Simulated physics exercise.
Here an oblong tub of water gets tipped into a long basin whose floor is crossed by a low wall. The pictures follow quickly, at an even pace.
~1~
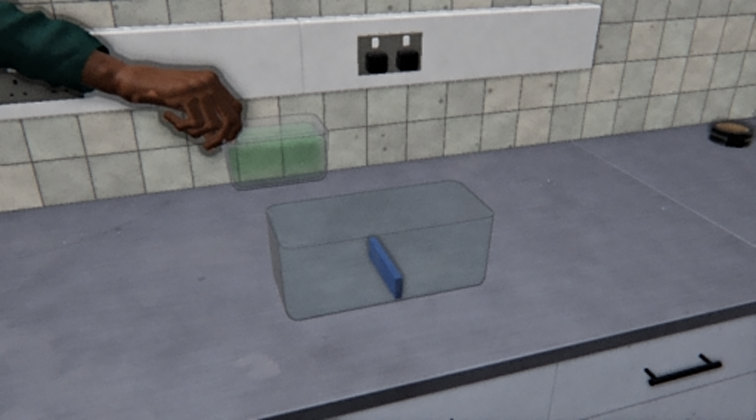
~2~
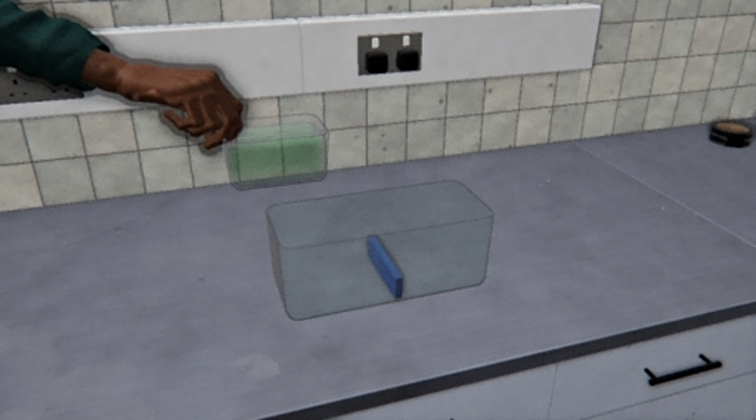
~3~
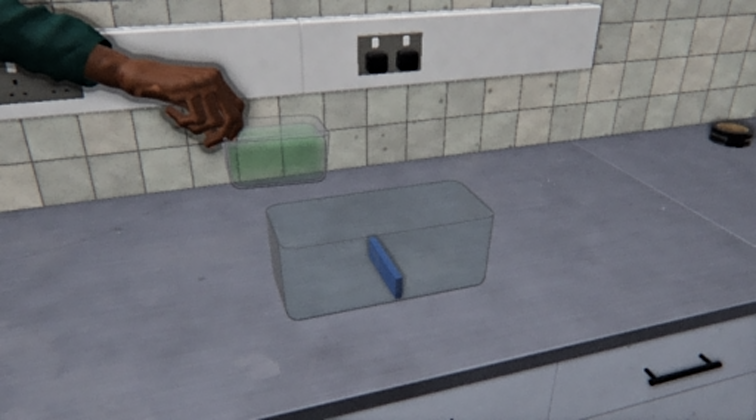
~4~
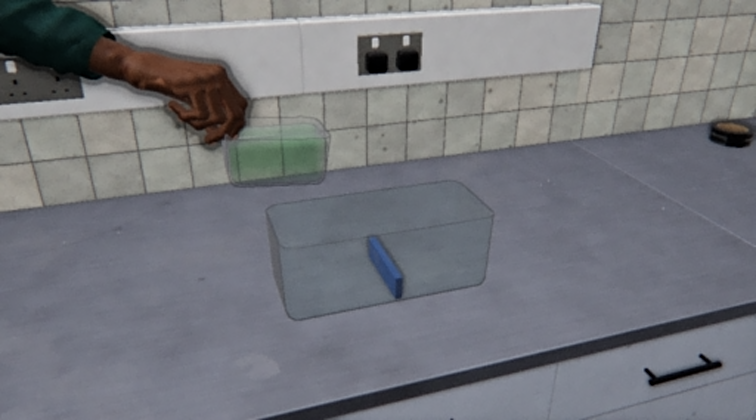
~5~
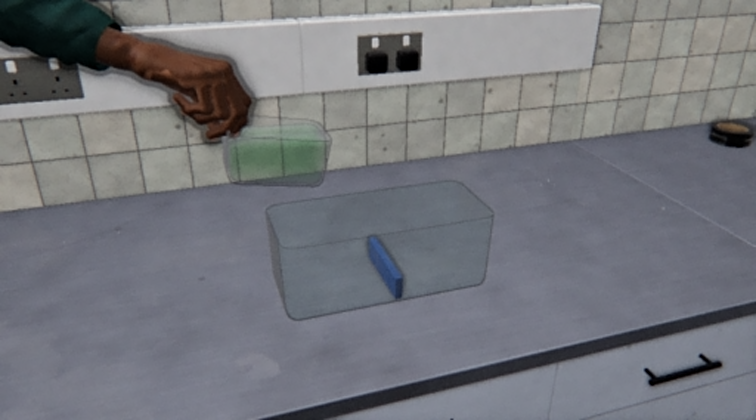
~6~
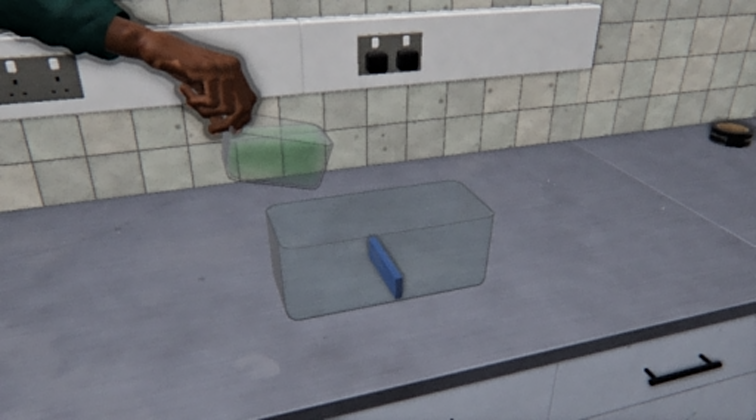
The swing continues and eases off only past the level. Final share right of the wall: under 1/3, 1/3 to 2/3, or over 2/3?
The share right of the wall is a minor part, beneath one third.
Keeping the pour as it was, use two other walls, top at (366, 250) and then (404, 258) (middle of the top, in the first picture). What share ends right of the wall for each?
Case 1: 60 %; case 2: 15 %.
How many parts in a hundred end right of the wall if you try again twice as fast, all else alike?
About 15 %.
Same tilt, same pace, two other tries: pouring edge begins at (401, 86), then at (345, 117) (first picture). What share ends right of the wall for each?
85 and 65 per cent.
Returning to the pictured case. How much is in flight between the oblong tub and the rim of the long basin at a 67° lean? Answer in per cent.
Close to 35 per cent.
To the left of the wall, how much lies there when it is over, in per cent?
Roughly 80 per cent.
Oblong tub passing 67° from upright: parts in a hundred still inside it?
Amount still in: Approx. 40 %.
A moment on, the oblong tub is tipped part way and 41 per cent is still to pour, 23 is left of the wall and 3 right of it.
Next, the oblong tub is tipped on its side and 8 per cent is still to pour, 68 is left of the wall and 19 right of it.
Then the oblong tub is tipped right over and 1 per cent is still to pour, 78 is left of the wall and 20 right of it.
Later the oblong tub is tipped right over and 0 per cent is still to pour, 78 is left of the wall and 22 right of it.
Finally, 78 per cent lies left of the wall, 22 right of it and 0 outside.
